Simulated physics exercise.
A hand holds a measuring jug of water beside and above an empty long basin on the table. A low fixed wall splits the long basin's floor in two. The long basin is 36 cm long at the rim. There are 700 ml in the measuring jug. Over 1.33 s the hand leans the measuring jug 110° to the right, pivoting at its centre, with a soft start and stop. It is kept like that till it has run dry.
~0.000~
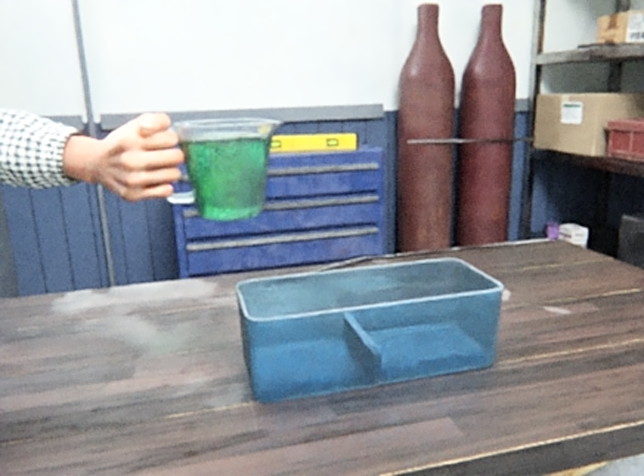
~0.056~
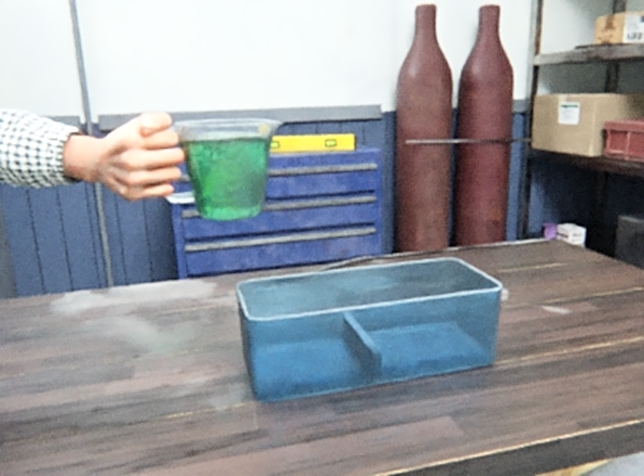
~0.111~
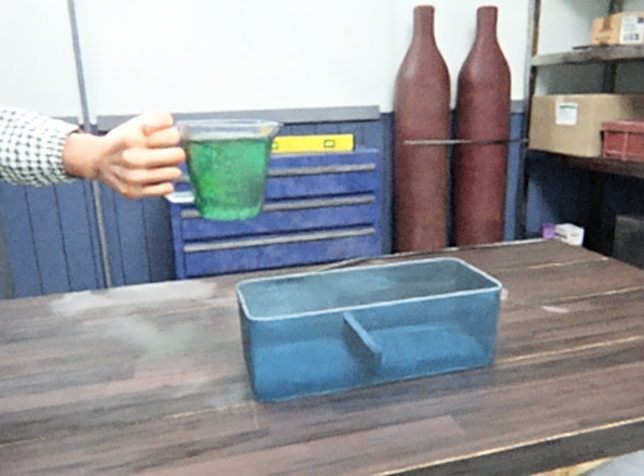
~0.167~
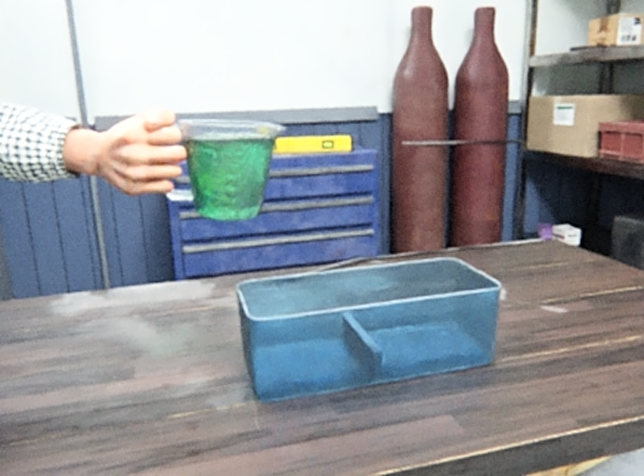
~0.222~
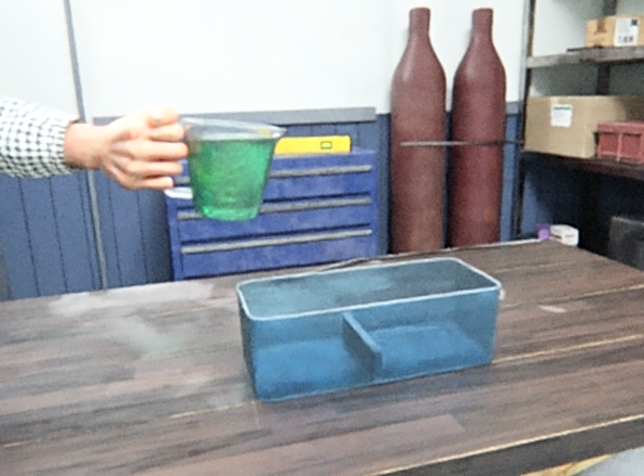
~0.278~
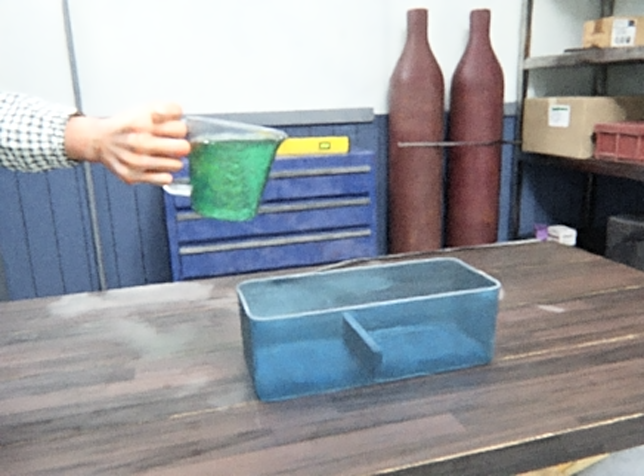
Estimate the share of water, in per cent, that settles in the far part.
The far part has some 20 per cent.
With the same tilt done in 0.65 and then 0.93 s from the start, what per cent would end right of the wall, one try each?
In turn about 15 and 15 per cent.
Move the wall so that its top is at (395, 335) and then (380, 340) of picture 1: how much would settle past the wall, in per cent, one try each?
First 15, then 10 per cent.
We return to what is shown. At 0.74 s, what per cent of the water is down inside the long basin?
About 7 per cent.
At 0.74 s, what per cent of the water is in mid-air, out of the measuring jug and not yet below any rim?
Some 22 per cent.
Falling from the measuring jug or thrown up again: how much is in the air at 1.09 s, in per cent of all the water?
Some 18 per cent.
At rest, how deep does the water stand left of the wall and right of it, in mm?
Some 24 mm on the left and 6 mm on the right.
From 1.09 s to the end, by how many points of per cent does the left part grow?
Near 26 in a hundred.
Then, 0.74 s in, the tilt is 65° and 71 per cent is still to pour, 7 is left of the wall and 1 right of it.
Then, 1.09 s in, the tilt is 101° and 13 per cent is still to pour, 50 is left of the wall and 18 right of it.
Then, 1.44 s in, the tilt is 110° and 0 per cent is still to pour, 76 is left of the wall and 20 right of it.
Then, 1.83 s in, the tilt is 110° and 0 per cent is still to pour, 76 is left of the wall and 20 right of it.
Finally, 76 per cent lies left of the wall, 20 right of it and 4 outside.
